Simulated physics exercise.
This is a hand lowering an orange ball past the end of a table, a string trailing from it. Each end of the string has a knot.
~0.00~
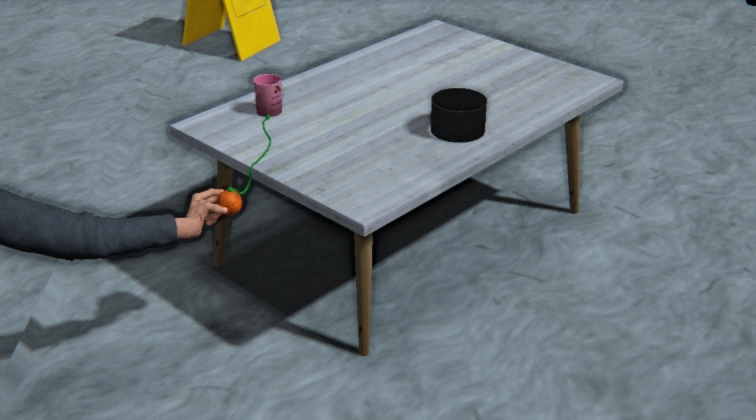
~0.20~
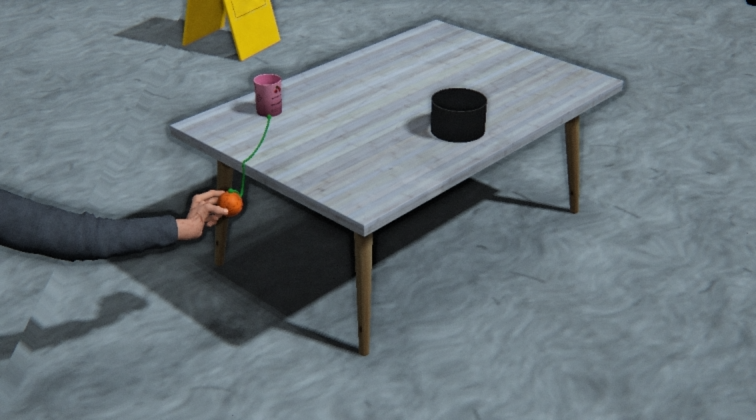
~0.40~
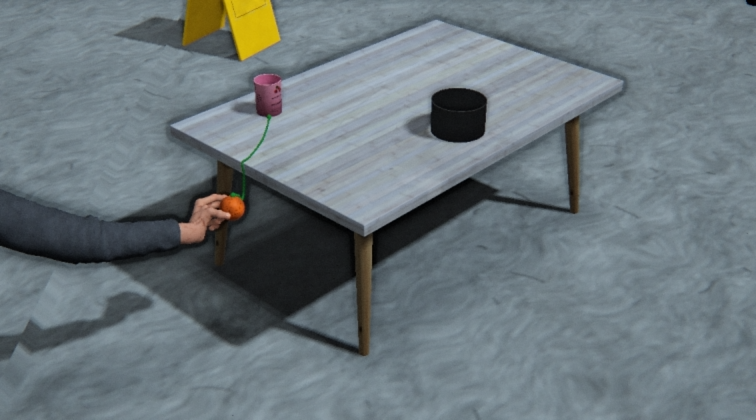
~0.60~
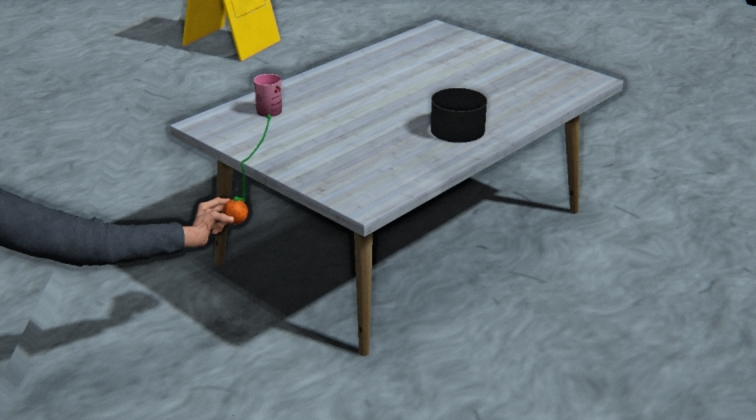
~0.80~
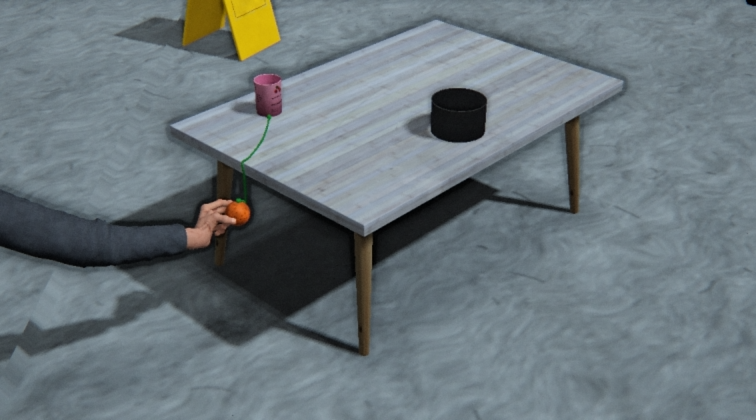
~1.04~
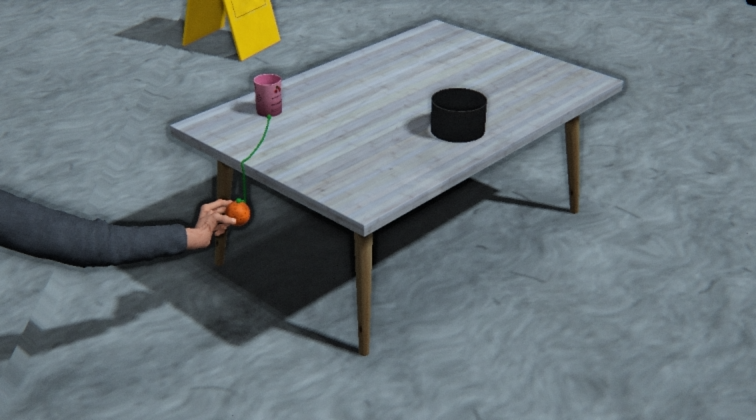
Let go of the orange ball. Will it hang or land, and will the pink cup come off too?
The orange ball goes all the way down; the pink cup is yanked off.
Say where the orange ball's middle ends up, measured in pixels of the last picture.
When everything settles, look roughly at (229, 311).
Around 1.42 s, ball on the floor near (246, 309); pot as before; cup tugged along near (211, 150).
Around 1.76 s, ball on the floor near (242, 305); pot as before; cup down on the floor.
Finally, ball on the floor near (229, 311); pot as before; cup down on the floor. The orange ball lands on the floor and the pink cup follows it down.
